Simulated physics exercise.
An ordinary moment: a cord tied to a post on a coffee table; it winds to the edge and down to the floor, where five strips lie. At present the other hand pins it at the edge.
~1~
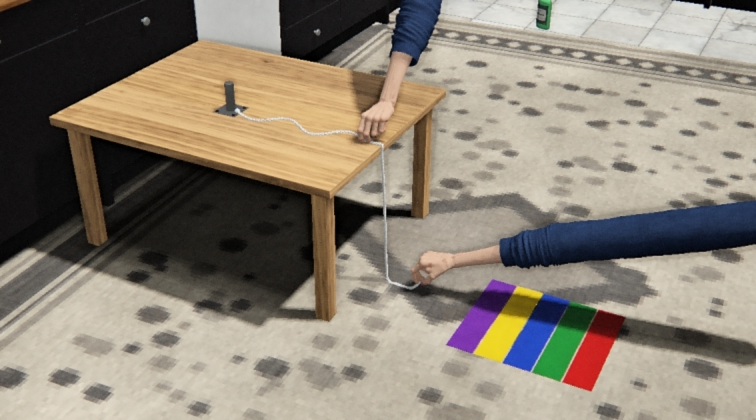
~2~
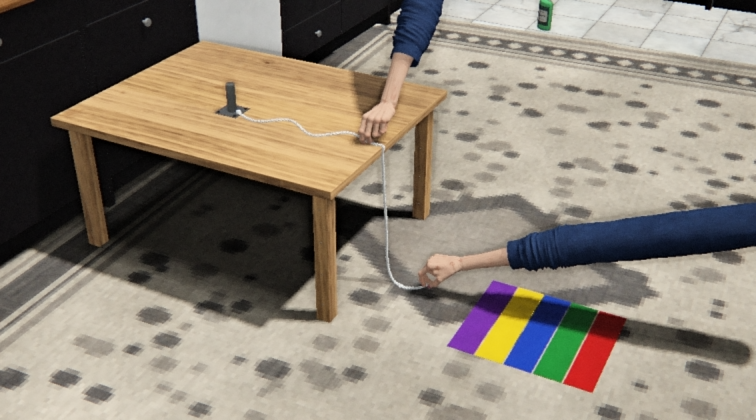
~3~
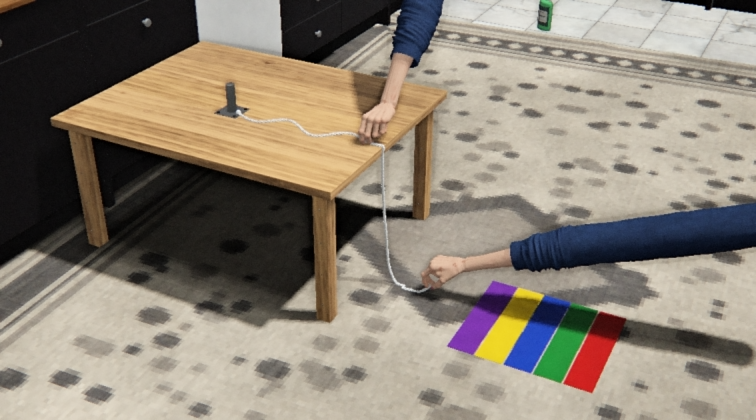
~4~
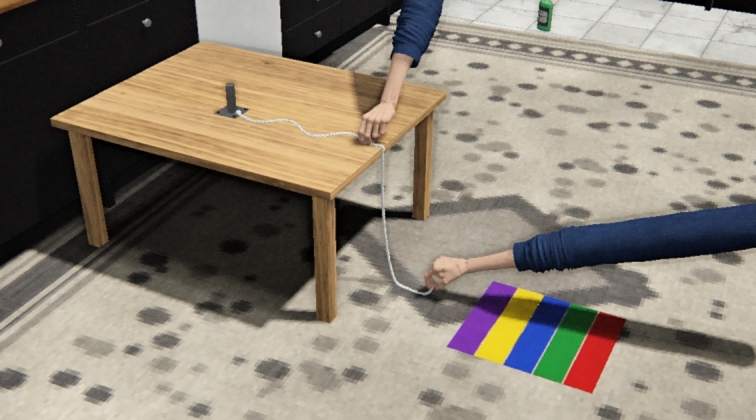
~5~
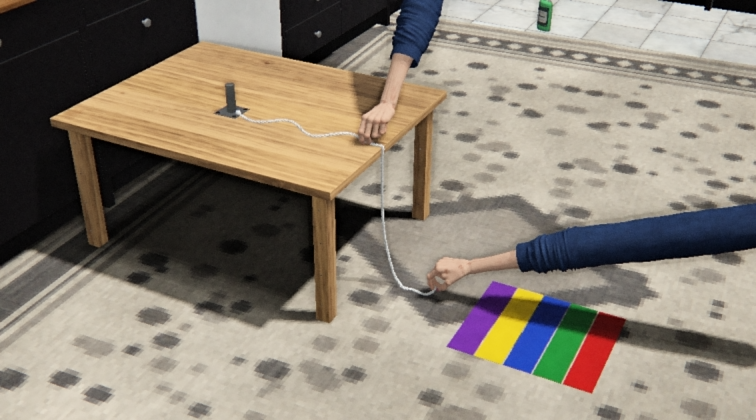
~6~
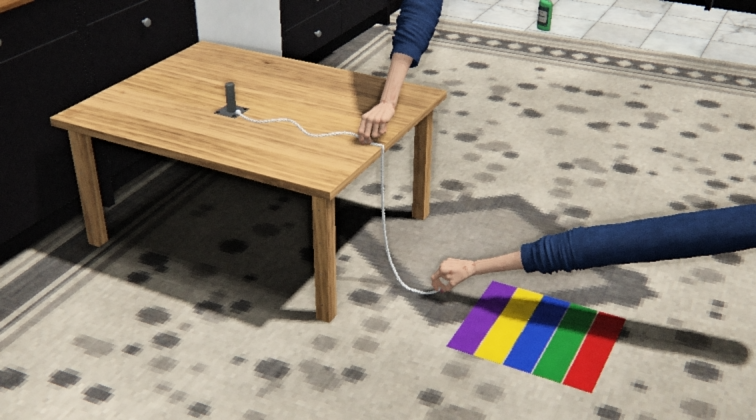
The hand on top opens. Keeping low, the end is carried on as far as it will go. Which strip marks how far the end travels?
The blue strip.
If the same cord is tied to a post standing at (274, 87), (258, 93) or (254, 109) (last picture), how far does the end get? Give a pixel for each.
The first try gives about (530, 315), the second about (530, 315) and the third about (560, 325).
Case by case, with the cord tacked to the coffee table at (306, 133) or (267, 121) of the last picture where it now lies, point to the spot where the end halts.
Roughly (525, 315), then roughly (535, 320).
A little later, end near (495, 306); over purple.
Next, end near (524, 314); over yellow.
When it is tight, end near (540, 319); over blue. It gets as far as the blue strip.
